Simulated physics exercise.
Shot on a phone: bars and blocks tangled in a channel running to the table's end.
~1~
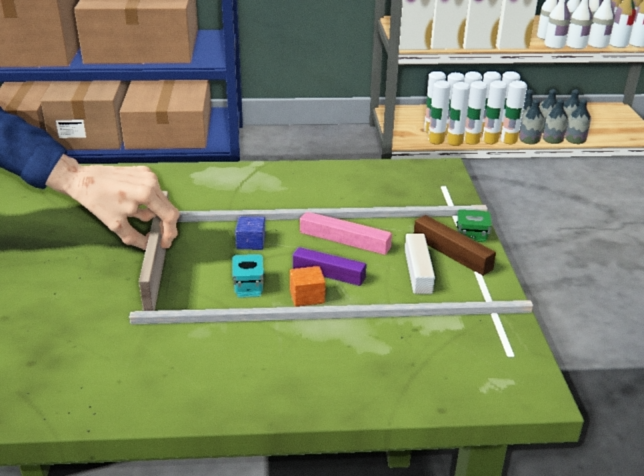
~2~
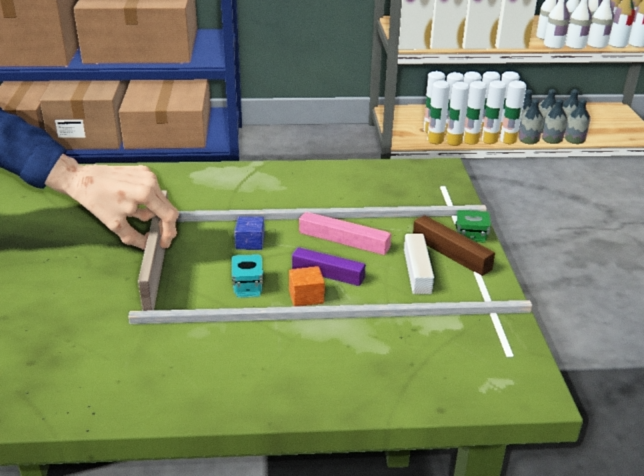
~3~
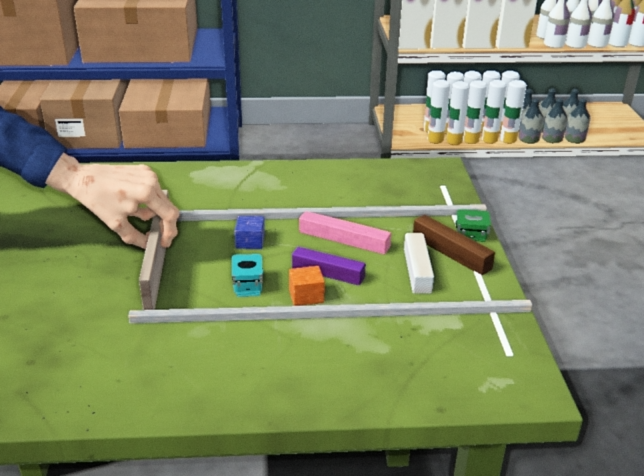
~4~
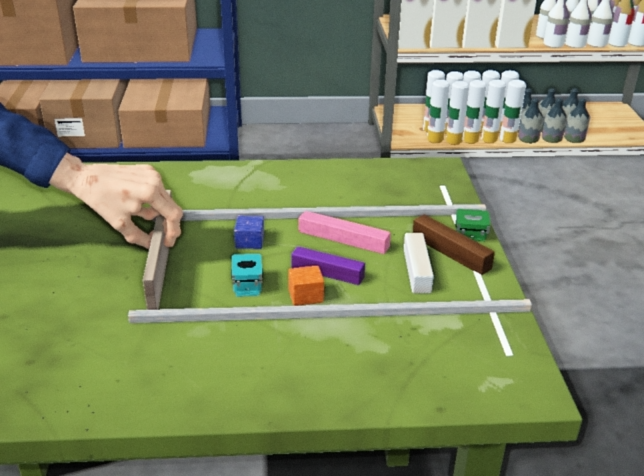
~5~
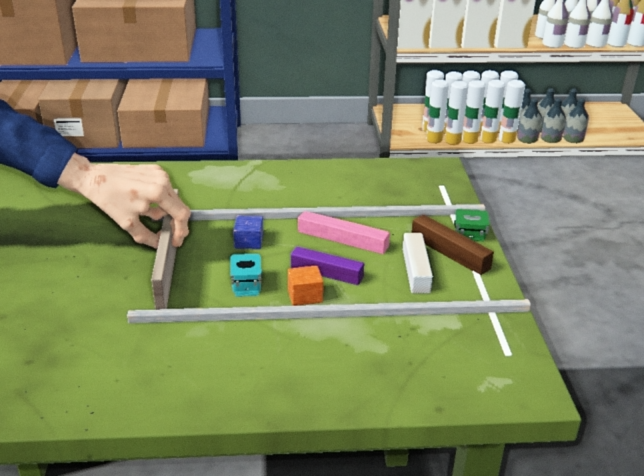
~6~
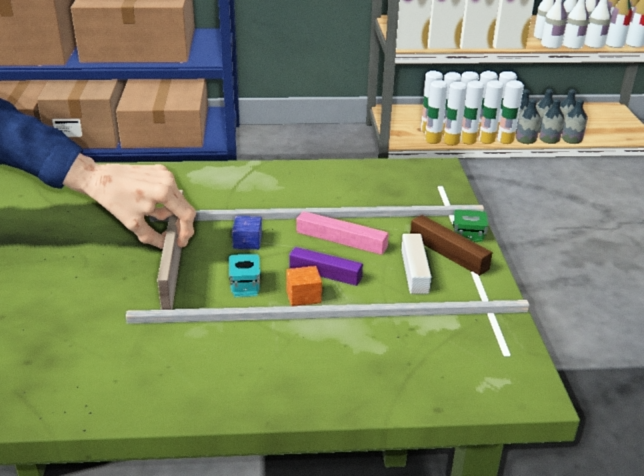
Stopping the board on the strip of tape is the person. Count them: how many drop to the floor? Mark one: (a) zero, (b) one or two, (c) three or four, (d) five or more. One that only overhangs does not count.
(c) three or four.
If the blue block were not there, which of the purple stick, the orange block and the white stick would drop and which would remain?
Taking them one by one, the purple stick holds its spot, the orange block holds its spot and the white stick drops away.
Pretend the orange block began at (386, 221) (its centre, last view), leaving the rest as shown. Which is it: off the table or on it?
If so, it ends up falling.
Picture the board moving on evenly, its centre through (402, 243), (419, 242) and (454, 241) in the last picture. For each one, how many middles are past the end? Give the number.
The numbers are 0, 0 and 3.
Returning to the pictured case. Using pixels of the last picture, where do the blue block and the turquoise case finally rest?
About (476, 234), and about (492, 269).
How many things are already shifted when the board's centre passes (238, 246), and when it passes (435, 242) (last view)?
2 and 8.
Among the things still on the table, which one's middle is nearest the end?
Result: The purple stick.
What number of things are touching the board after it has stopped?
The count in contact is 4.
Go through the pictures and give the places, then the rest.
Green case (473, 226); brown stick (453, 245); white stick (419, 263); board (157, 249); tape (472, 258), in the first picture.
Brown stick (452, 244); turquoise case (248, 275), in the second picture.
White stick (418, 262); blue block (250, 232), in the third picture.
Green case (472, 226); orange block (306, 286), in the fourth picture.
Brown stick (451, 244); board (168, 247), in the fifth picture.
Green case (470, 226); brown stick (450, 244); white stick (416, 263); board (173, 248); tape (468, 258), in the sixth picture.
Early on, none off yet; green case at rest near (470, 226); brown stick at rest near (450, 244); white stick at rest near (416, 263).
A while later, none off yet; green case moving near (474, 225); brown stick travelled a little near (466, 240); white stick travelled a little near (461, 270).
Finally, the number that fall off is three or four; lost, pink bar, white stick, brown stick and green case.
